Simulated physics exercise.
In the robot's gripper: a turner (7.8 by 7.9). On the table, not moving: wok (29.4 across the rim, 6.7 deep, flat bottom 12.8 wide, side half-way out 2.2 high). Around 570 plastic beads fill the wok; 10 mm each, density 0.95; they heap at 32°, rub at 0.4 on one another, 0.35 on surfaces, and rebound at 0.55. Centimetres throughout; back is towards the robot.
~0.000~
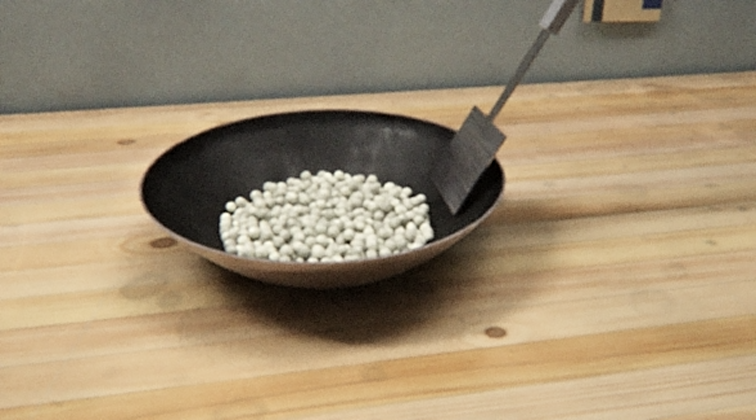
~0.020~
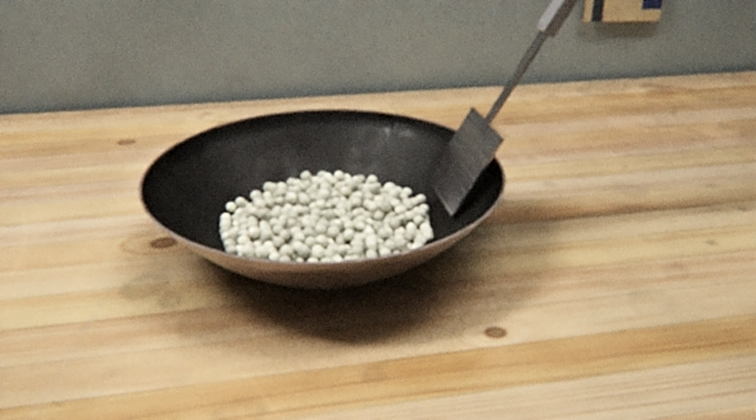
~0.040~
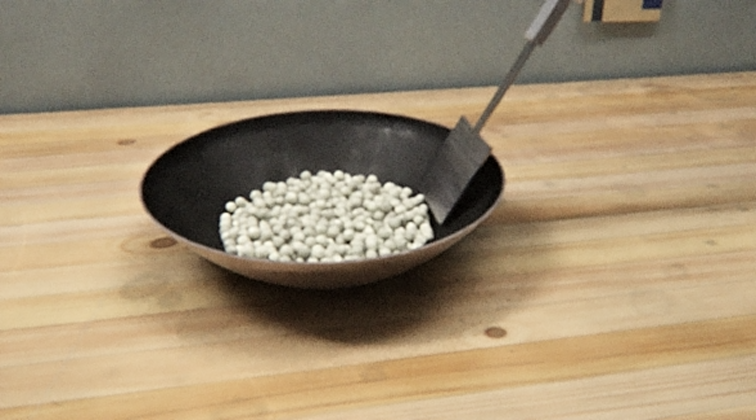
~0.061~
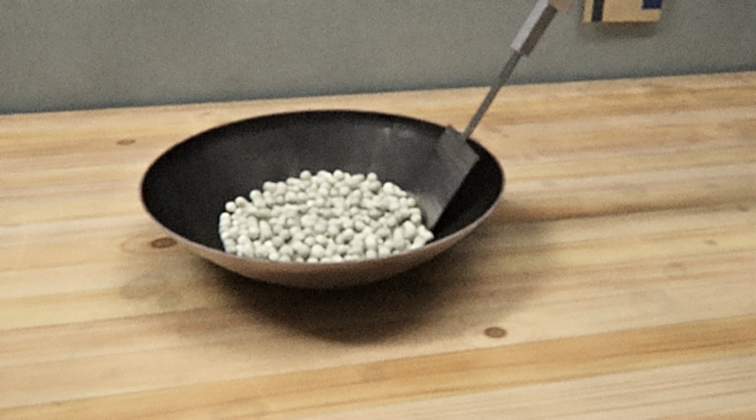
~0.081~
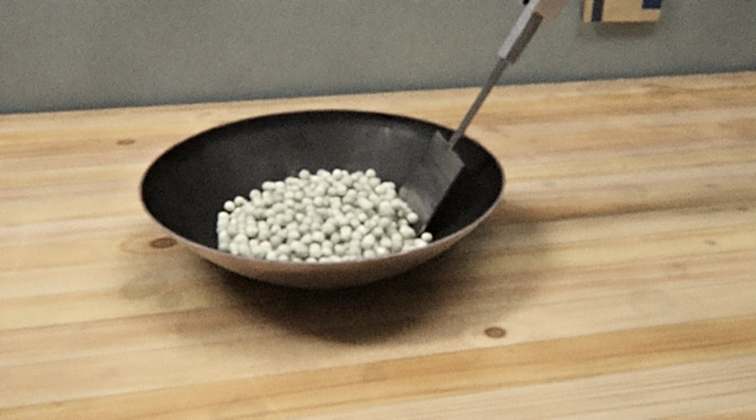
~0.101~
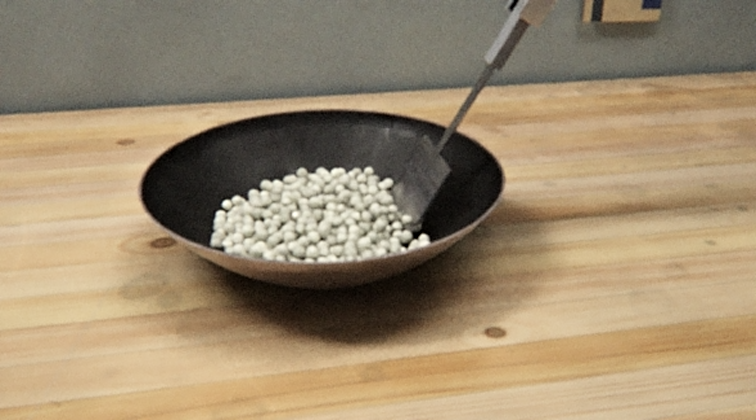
On a wooden table, a metal turner slid down the right inside of a still black wok and moved left into the pale beads, nudging the heap slightly to the left.
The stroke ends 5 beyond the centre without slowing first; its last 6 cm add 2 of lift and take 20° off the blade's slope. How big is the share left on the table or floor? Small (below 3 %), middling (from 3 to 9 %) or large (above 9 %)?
A small share, below 3 %, ends on the table or floor.
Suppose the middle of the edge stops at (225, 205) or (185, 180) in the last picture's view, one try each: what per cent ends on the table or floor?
Some 0 and 20 per cent.
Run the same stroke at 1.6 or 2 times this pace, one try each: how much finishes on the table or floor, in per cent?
About 0 and 0 per cent.
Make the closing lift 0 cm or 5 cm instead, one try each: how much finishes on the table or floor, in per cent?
Some 0 and 0 per cent.
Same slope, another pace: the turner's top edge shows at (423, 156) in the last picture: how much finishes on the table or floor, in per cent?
About 0 per cent.
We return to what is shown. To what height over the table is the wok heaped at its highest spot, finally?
About 5.0 cm.
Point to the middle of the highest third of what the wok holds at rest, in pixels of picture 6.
Around (240, 214).
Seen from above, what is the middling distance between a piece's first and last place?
About 3 cm.
By 0.17 s, sloping 60°, highest piece 4 above the table; 569 in the wok.
By 0.24 s, sloping 50°, highest piece 5 above the table; 569 in the wok.
By 0.48 s, sloping 40°, highest piece 5 above the table; 569 in the wok.
By 1.53 s, sloping 40°, highest piece 5 above the table; 569 in the wok.
Final count, 569 in the wok. That is 0 % on the table or floor.
